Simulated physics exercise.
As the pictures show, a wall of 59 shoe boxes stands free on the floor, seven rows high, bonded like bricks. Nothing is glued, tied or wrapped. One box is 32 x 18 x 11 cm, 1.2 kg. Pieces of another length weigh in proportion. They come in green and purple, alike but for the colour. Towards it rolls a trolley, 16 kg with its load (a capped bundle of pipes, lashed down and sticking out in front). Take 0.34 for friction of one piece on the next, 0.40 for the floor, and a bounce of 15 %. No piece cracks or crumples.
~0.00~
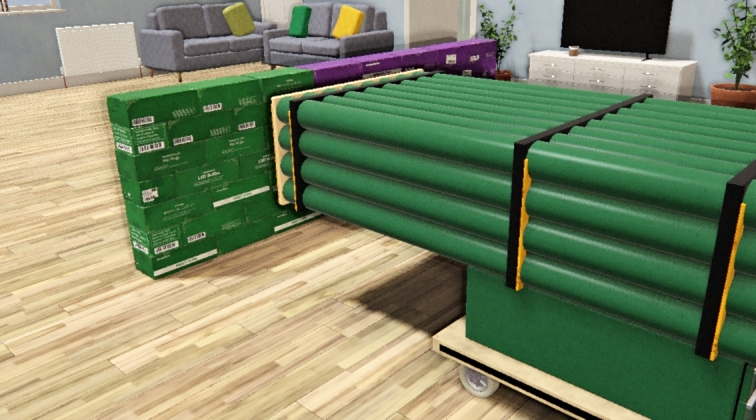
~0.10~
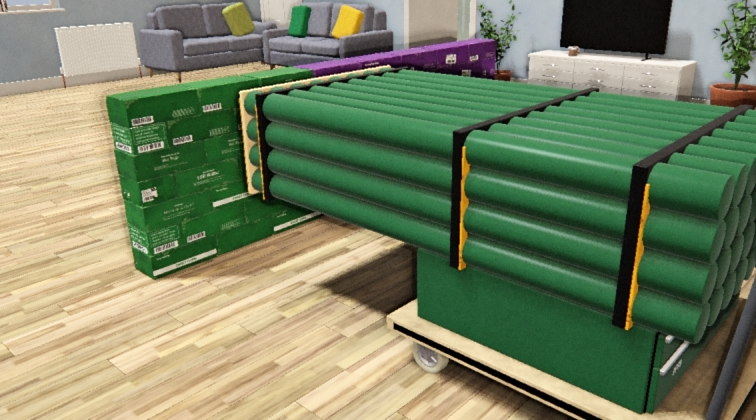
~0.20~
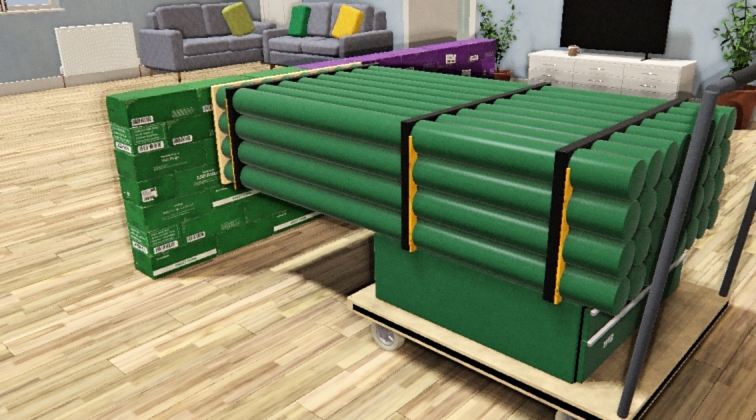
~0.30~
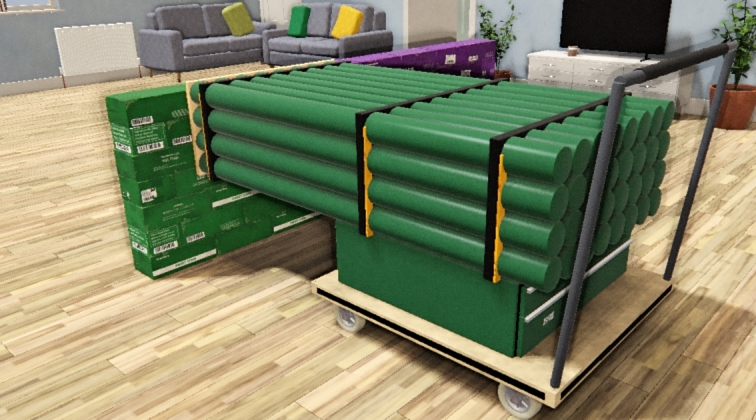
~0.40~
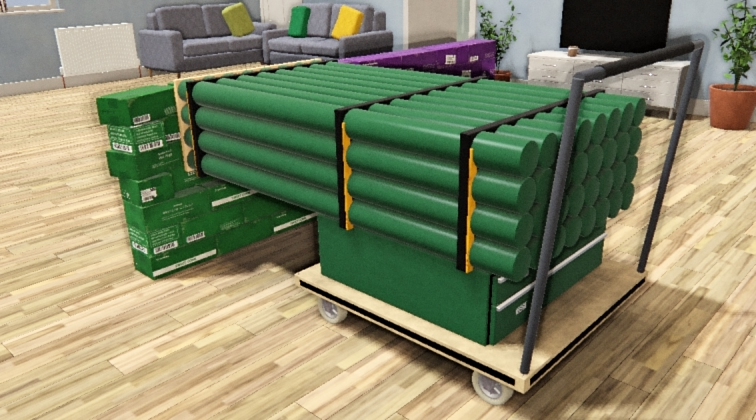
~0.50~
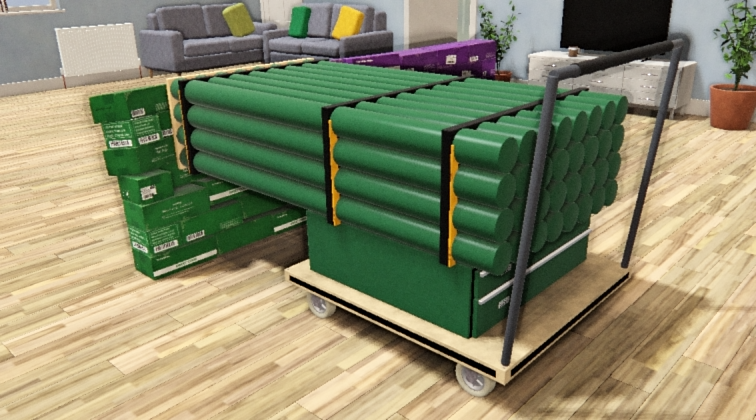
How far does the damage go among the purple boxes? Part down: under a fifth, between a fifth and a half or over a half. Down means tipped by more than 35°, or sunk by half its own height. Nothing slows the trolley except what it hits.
The part is less than a fifth.
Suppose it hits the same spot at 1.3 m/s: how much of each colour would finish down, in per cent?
Then purple 10, green 80 per cent.
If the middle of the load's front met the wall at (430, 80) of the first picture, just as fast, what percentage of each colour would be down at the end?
In that case purple 60, green 0 per cent.
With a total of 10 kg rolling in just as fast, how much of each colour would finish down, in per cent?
Then purple 10, green 80 per cent.
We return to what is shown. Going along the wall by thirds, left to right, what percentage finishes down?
In per cent: Left 70, middle 40, right 0.
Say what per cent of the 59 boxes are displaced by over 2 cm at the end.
It is 35 per cent.
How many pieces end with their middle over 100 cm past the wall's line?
About 4.
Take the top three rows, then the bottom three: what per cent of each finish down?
From the top 60, from the bottom 10 per cent.
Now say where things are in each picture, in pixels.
In the first picture (each place is the centre of the face we see best), load (284, 134) 60 cm short of the wall; top purple box (339, 77); top green box (165, 108); all as stacked.
Load (251, 126) 41 cm short of the wall; top purple box (339, 77), in the second picture.
Load (223, 119) 22 cm short of the wall, in the third picture.
Load (197, 113) 27 mm short of the wall, in the fourth picture.
Load (184, 110) 7 cm into the wall's line; top green box (158, 106) moved 6 cm; 15 have shifted, in the fifth picture.
Load (177, 108) 13 cm into the wall's line; top green box (150, 101) tilted 9°; 22 have shifted, in the sixth picture.
By 0.64 s, load 20 cm past the wall's line, still rolling; none of the 35 purple boxes down (0 of 59 in all colours); top purple box tilted 25°, 45 mm lower; top green box tilted 25°, 41 mm lower.
By 0.84 s, load 28 cm past the wall's line, still rolling; 4 of the 35 purple boxes down (20 of 59 in all colours); top purple box tilted 58°, 28 cm lower; top green box tilted 57°, 30 cm lower.
By 1.14 s, load 39 cm past the wall's line, still rolling; 4 of the 35 purple boxes down (20 of 59 in all colours); top purple box on its side; top green box upside down.
When it is over (2.1 s), load 63 cm past the wall's line, still rolling; 4 of the 35 purple boxes down (20 of 59 in all colours); top purple box 68 cm lower; top green box upside down. That is 11 per cent. In pixels of the last frame, middles, top purple box near (262, 140).
